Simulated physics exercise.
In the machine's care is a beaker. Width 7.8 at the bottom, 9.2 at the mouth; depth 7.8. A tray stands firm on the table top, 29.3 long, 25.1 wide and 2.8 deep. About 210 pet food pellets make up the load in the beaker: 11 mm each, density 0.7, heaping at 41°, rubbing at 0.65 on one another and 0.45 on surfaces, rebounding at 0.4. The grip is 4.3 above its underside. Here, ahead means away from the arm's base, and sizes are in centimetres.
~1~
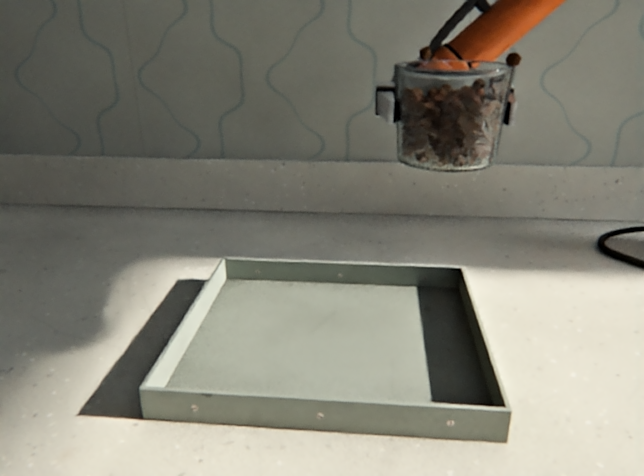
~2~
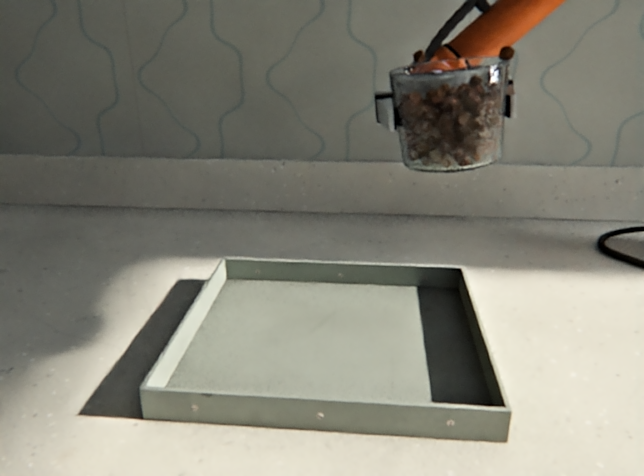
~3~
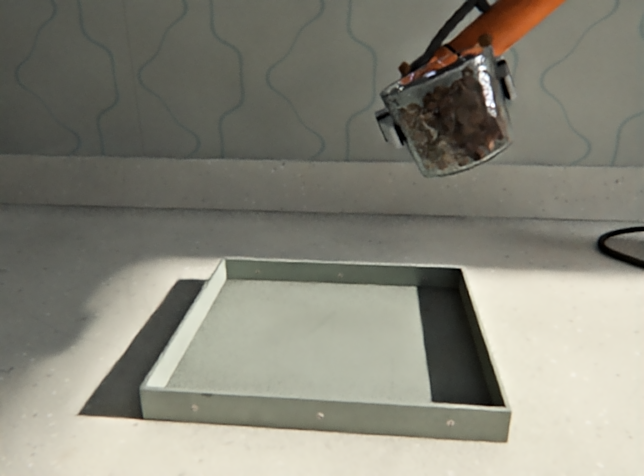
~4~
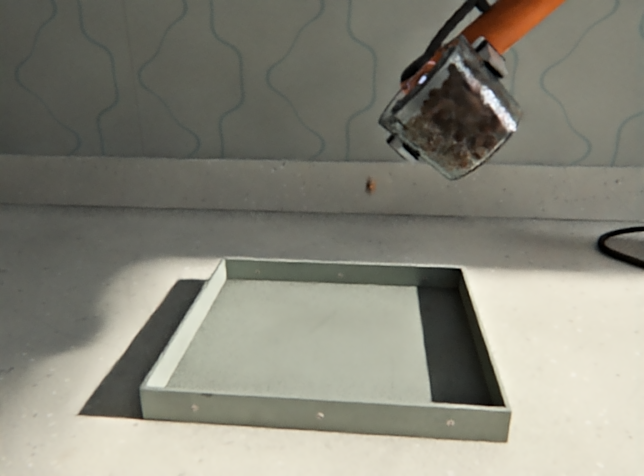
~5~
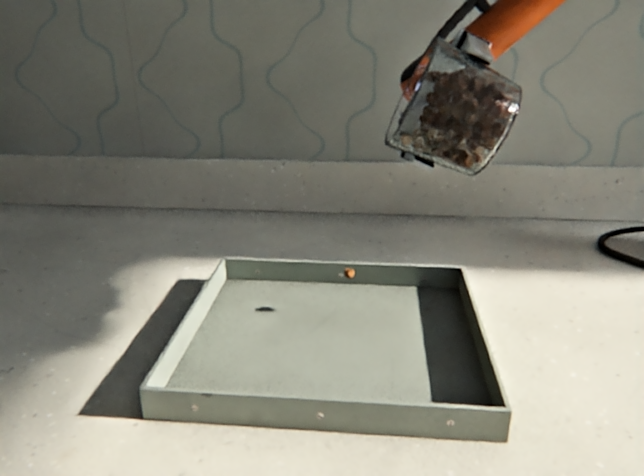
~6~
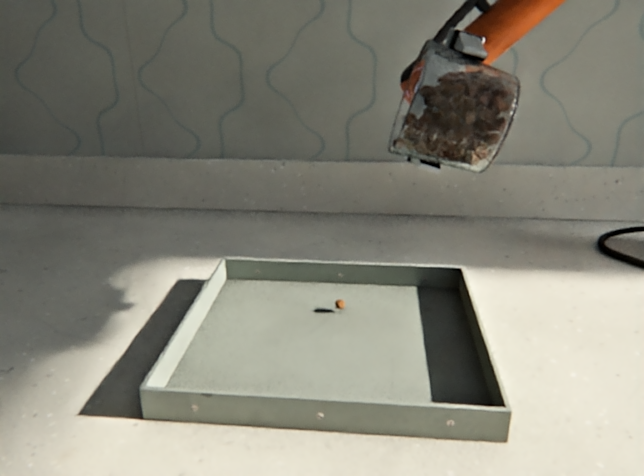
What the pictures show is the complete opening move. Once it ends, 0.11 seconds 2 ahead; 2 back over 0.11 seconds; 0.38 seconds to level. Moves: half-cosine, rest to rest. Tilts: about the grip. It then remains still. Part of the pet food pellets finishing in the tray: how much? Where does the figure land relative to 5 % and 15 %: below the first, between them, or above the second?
It lands between 5 and 15 %.
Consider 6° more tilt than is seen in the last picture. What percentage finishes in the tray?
About 15 %.
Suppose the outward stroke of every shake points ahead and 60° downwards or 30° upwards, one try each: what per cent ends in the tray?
Try one gives about 5 in a hundred, try two about 10 in a hundred.
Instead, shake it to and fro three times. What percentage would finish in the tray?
30 per cent or so.
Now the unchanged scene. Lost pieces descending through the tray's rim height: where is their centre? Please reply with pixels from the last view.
Near (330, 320).
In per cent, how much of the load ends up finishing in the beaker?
Some 90 per cent.
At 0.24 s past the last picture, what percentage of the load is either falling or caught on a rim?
7 %.
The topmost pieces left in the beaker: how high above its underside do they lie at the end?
Around 7.5 centimetres above the underside.
Then, 0.24 s after the last picture, tilted 73° forward, highest piece 26 above the table; 197 in the beaker, 1 in the tray, 14 in flight or on a rim.
Then, 0.48 s after the last picture, tilted 17° forward, highest piece 27 above the table; 190 in the beaker, 19 in the tray, 3 in flight or on a rim.
Then, 0.80 s after the last picture, level, highest piece 27 above the table; 190 in the beaker, 22 in the tray.
Then, 1.85 s after the last picture, level, highest piece 27 above the table; 190 in the beaker, 22 in the tray.
Final count, 190 in the beaker, 22 in the tray. That is 10 % in the tray.
